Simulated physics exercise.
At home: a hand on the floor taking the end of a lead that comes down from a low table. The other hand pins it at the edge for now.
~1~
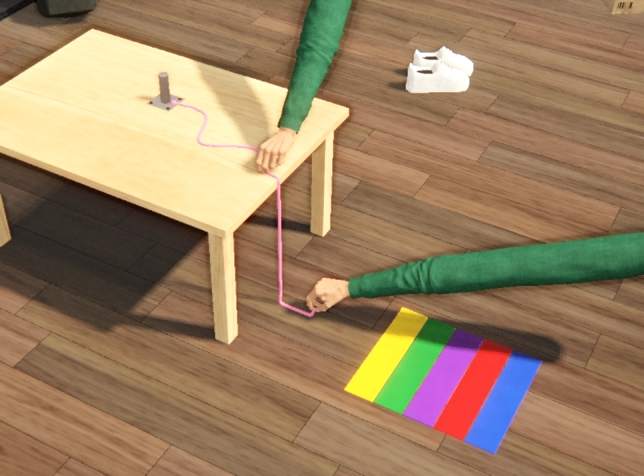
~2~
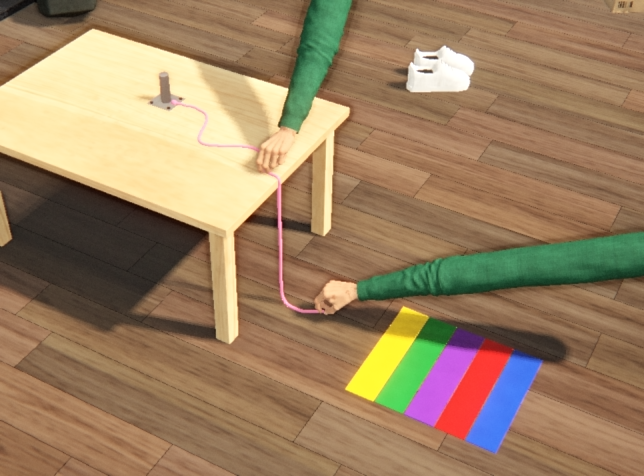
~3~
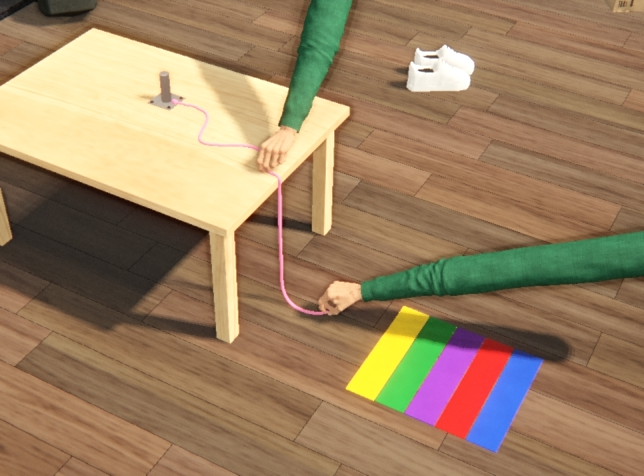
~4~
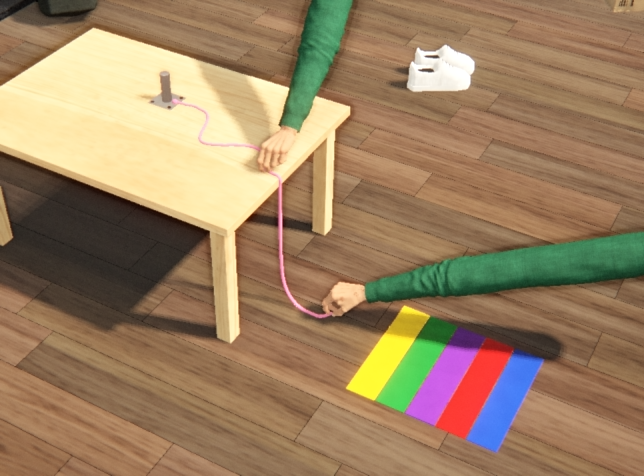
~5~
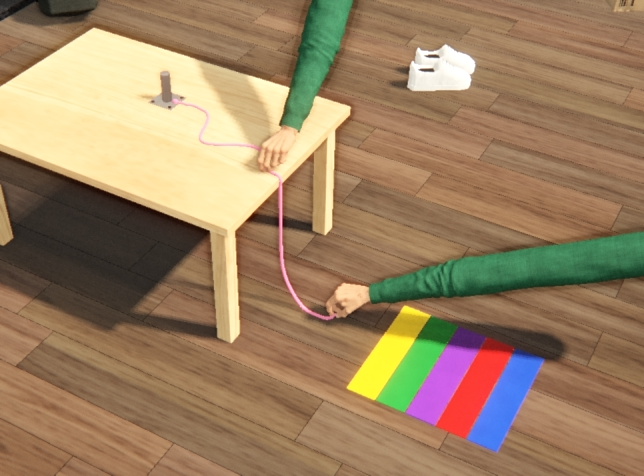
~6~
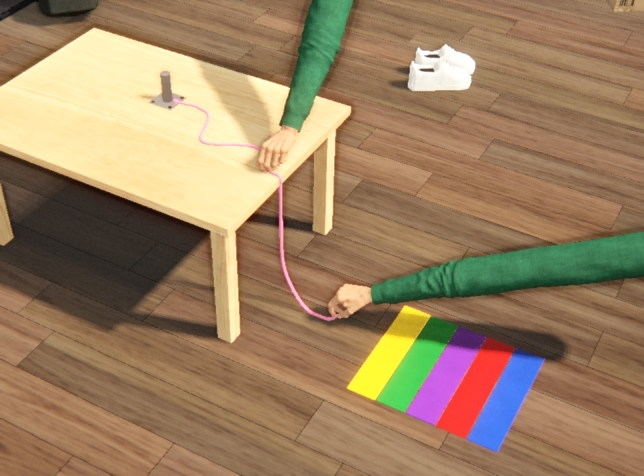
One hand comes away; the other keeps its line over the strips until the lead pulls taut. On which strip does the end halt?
It gets as far as the purple strip.
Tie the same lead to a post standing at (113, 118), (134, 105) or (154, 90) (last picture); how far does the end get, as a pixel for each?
Near (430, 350), (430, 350) and (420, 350).
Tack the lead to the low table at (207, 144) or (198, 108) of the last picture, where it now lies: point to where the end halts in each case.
Near (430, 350) and (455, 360).
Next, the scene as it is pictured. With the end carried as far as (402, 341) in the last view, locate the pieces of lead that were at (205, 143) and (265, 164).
The first at (238, 141), the second at (288, 185).
Soon after, end near (402, 341); over yellow.
After that, end near (436, 354); over green.
At the stop, end near (456, 362); over purple. The purple one.
